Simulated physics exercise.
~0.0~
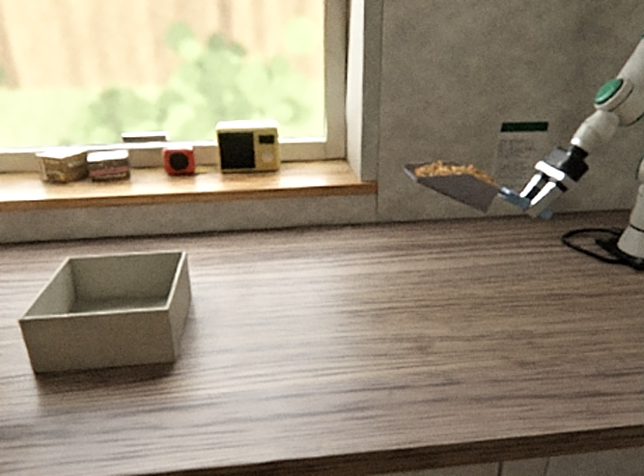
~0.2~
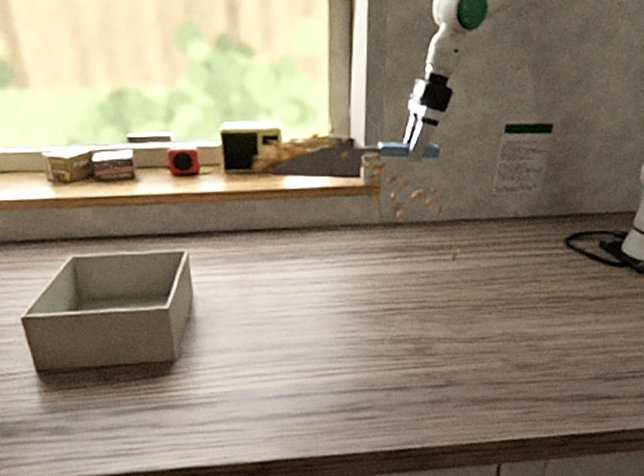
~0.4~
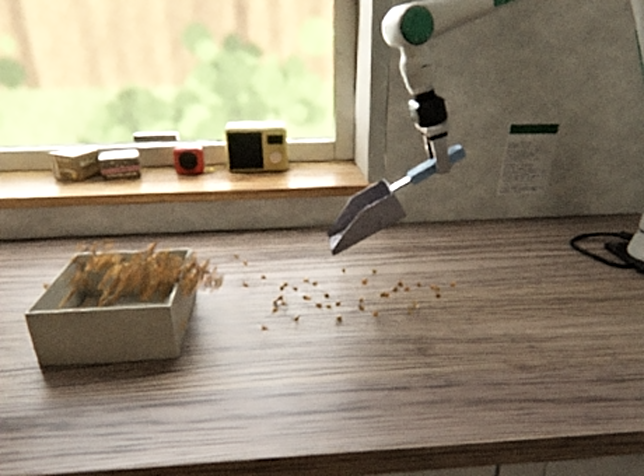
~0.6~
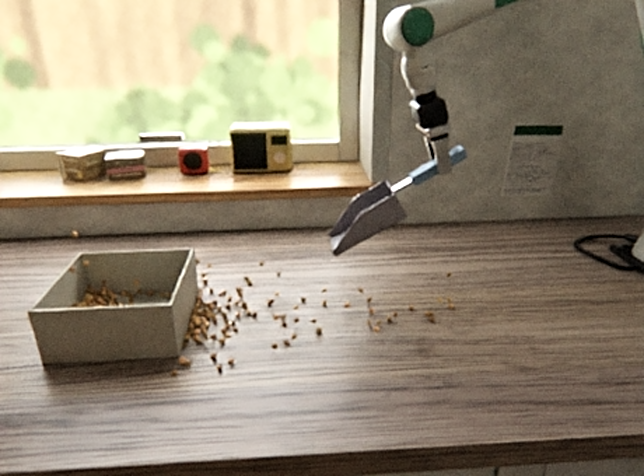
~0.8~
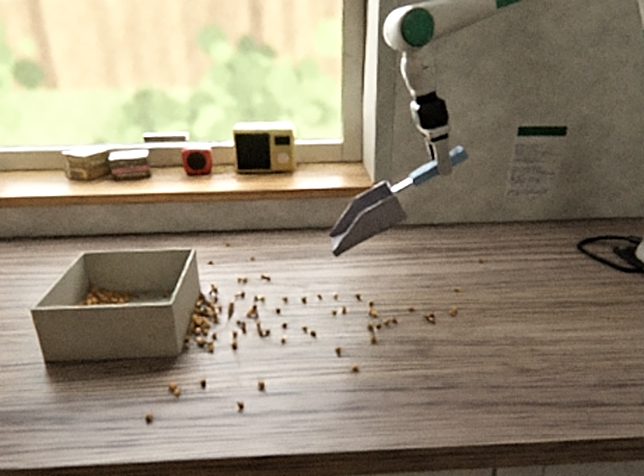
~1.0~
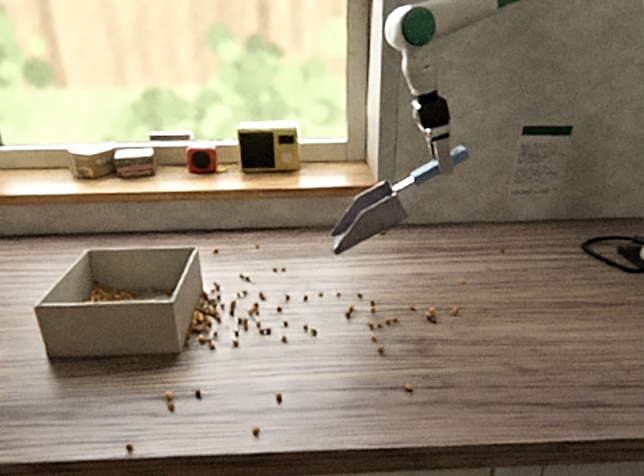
We see a robot arm swing a scoop of small golden-brown pieces leftward over a wooden table and tip it forward, flinging them toward an open box; most land inside, while many scatter across the tabletop as the arm holds still.
